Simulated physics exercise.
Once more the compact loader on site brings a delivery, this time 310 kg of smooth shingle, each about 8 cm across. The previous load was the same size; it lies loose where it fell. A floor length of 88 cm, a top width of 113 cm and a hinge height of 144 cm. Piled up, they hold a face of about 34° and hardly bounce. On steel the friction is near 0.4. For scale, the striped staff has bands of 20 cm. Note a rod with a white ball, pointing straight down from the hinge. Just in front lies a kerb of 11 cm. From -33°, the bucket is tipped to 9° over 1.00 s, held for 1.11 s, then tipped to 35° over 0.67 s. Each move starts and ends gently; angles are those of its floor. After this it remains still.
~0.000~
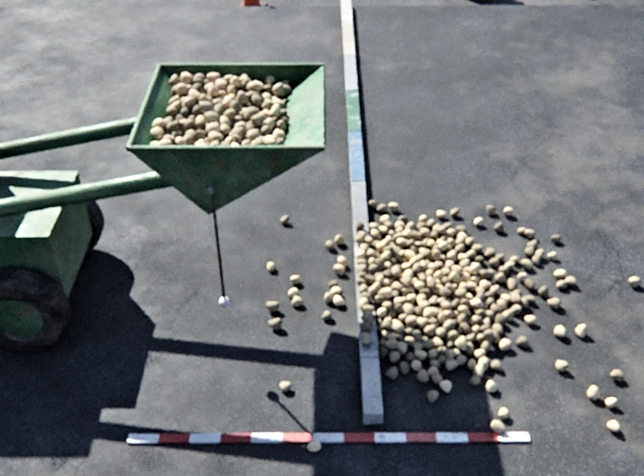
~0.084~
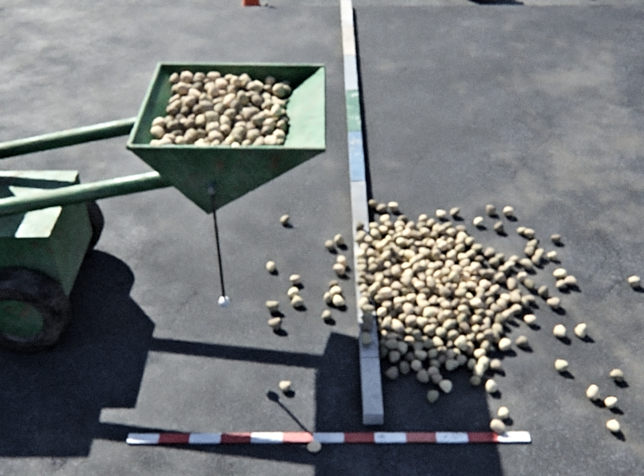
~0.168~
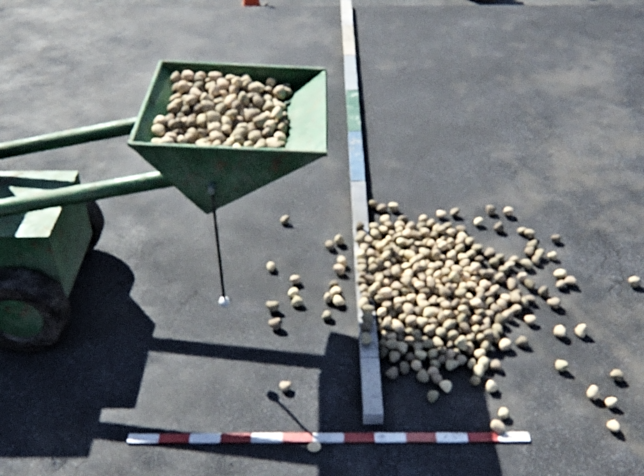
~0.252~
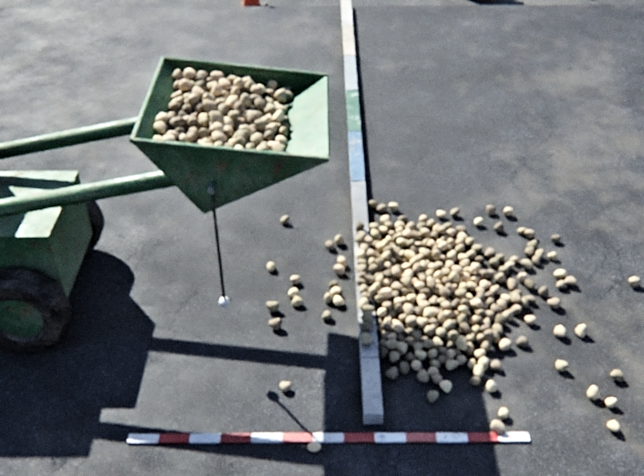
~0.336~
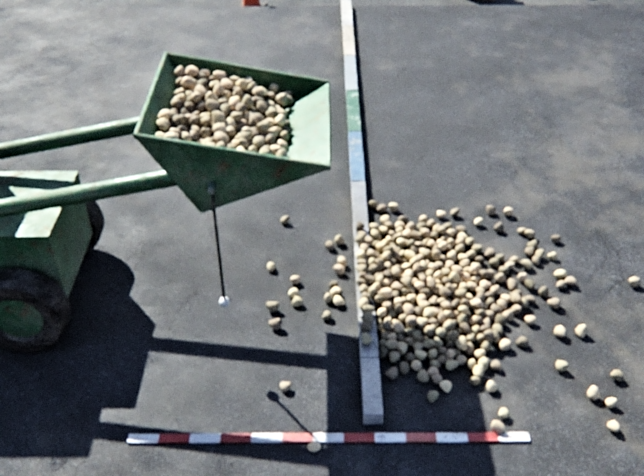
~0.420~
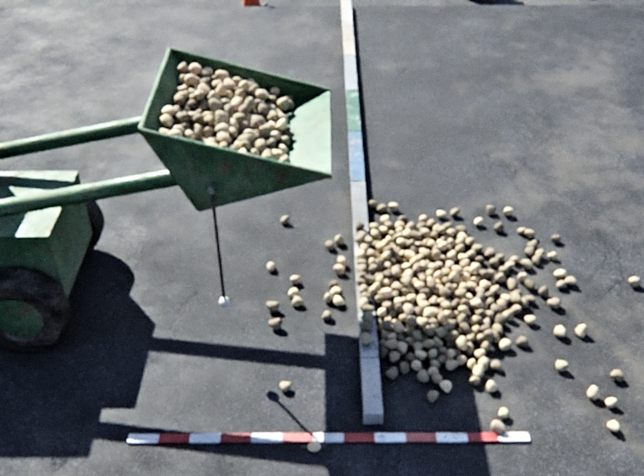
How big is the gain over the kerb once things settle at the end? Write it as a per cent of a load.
The gain is about 37 per cent of a load.
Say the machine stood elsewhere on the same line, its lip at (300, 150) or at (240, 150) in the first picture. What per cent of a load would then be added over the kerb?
Roughly 15 and 0 percent, in that order.
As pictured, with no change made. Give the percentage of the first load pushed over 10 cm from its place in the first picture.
I'd say roughly 5 per cent of them.
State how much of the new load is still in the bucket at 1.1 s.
Close to 100 in a hundred.
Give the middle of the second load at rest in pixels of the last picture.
(351, 287).
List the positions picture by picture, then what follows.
In the first frame, lip at (325, 148), floor tilted -33°, highest stones at (214, 94). The earlier load is highest near (381, 269), 17 cm above ground level, 9 % on this side of the kerb, 91 % over the kerb.
In the second frame, the bucket is at -32°, its lip at (325, 150); the top of the load is at (206, 92); the stones move at 0.1 m/s on average.
In the third frame, lip at (327, 154), floor tilted -30°, highest stones at (200, 88); the stones move at 0.1 m/s on average.
In the fourth frame, lip at (329, 160), floor tilted -26°, highest stones at (196, 87); the stones move at 0.2 m/s on average.
In the fifth frame, the bucket is at -22°, its lip at (330, 167); the top of the load is at (194, 86); the stones move at 0.2 m/s on average.
In the sixth frame, lip at (332, 176), floor tilted -17°, highest stones at (192, 83); the stones move at 0.2 m/s on average.
After 0.8 s the floor is at 2°; in per cent of one load, 100 in the bucket, 9 on this side of the kerb, 91 over the kerb; the foremost stones are at (597, 304).
After 1.1 s the floor is at 9°; in per cent of one load, 100 in the bucket, 9 on this side of the kerb, 91 over the kerb; the foremost stones are at (597, 304).
After 3.2 s the floor is at 35°; in per cent of one load, 3 in the bucket, 83 on this side of the kerb, 114 over the kerb; the foremost stones are at (597, 304).
After 5.9 s the floor is at 35°; in per cent of one load, 0 in the bucket, 72 on this side of the kerb, 128 over the kerb; the foremost stones are at (598, 304). Net gain over the kerb, 37.
